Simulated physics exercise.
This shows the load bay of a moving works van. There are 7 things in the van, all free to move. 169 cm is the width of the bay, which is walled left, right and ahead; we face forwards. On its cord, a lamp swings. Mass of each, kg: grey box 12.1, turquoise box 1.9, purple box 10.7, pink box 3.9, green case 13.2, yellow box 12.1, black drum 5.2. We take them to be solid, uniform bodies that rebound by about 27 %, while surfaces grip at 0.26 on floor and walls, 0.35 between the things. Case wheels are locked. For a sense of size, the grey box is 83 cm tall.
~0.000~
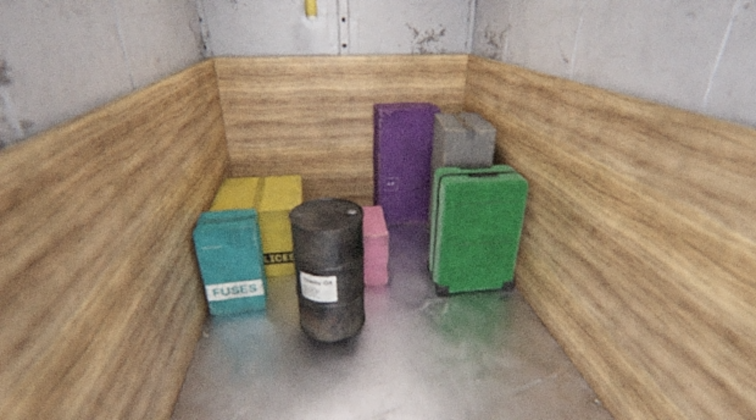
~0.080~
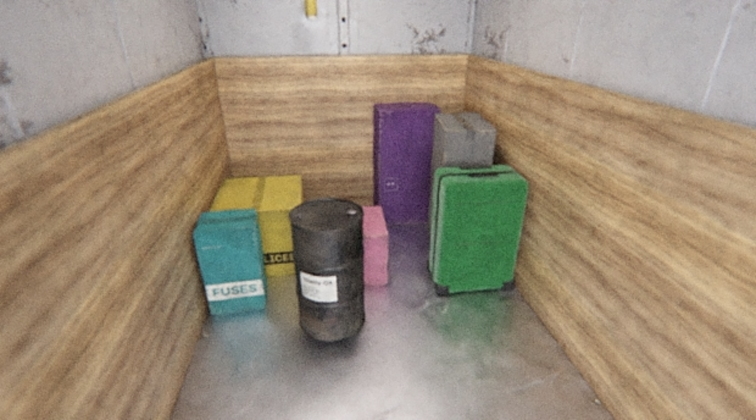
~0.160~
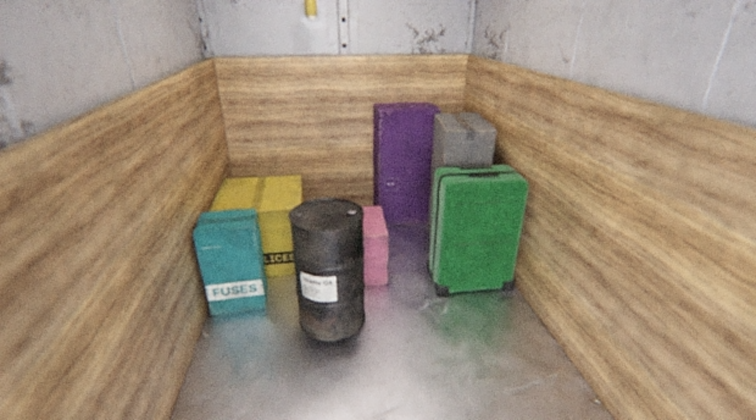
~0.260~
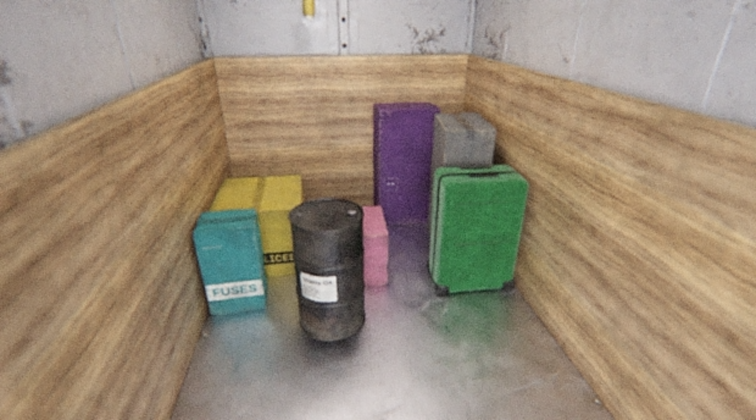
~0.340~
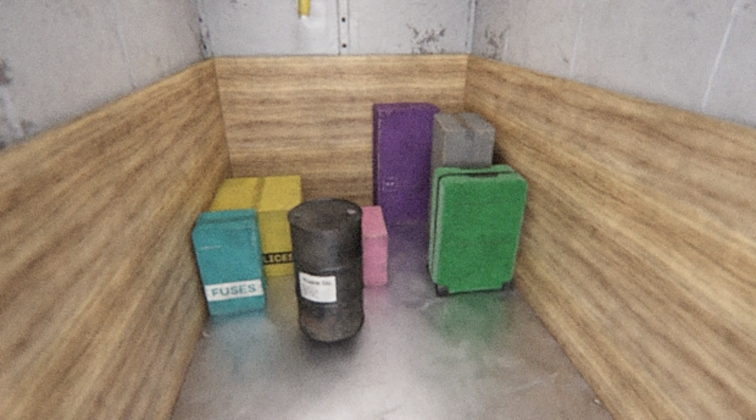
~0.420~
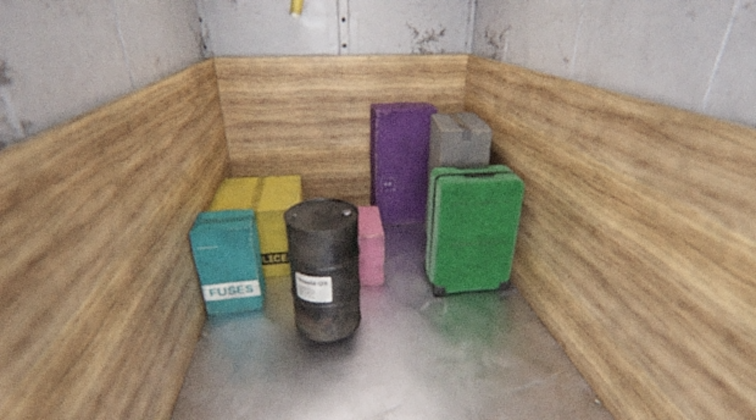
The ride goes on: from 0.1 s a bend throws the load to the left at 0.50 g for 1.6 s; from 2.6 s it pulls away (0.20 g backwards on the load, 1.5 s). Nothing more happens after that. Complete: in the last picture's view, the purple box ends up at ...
... around (329, 169).
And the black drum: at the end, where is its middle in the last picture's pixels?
(224, 289).
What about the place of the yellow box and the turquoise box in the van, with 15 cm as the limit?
First the yellow box: It stays in position; then the turquoise box: It stays in position.
Around 0.62 s, load feels 0.50 g left; purple box shifted 13 cm near (386, 166); black drum shifted 13 cm; pink box shifted 13 cm.
Around 0.92 s, load feels 0.50 g left; purple box shifted 47 cm near (339, 168); grey box shifted 47 cm; green case shifted 41 cm.
Around 1.22 s, load feels 0.50 g left; purple box shifted 54 cm near (329, 168); grey box at 16° to upright; black drum shifted 48 cm.
Around 4.52 s, smooth; purple box shifted 54 cm near (329, 169); grey box at 15° to upright; green case shifted 67 cm.
Finally (7.4 s), not toppled but over 15 cm from the start, grey box, purple box, pink box, green case and black drum; the other 2 still in place (within 15 cm). Final places as that camera would see them, purple box near (329, 169).
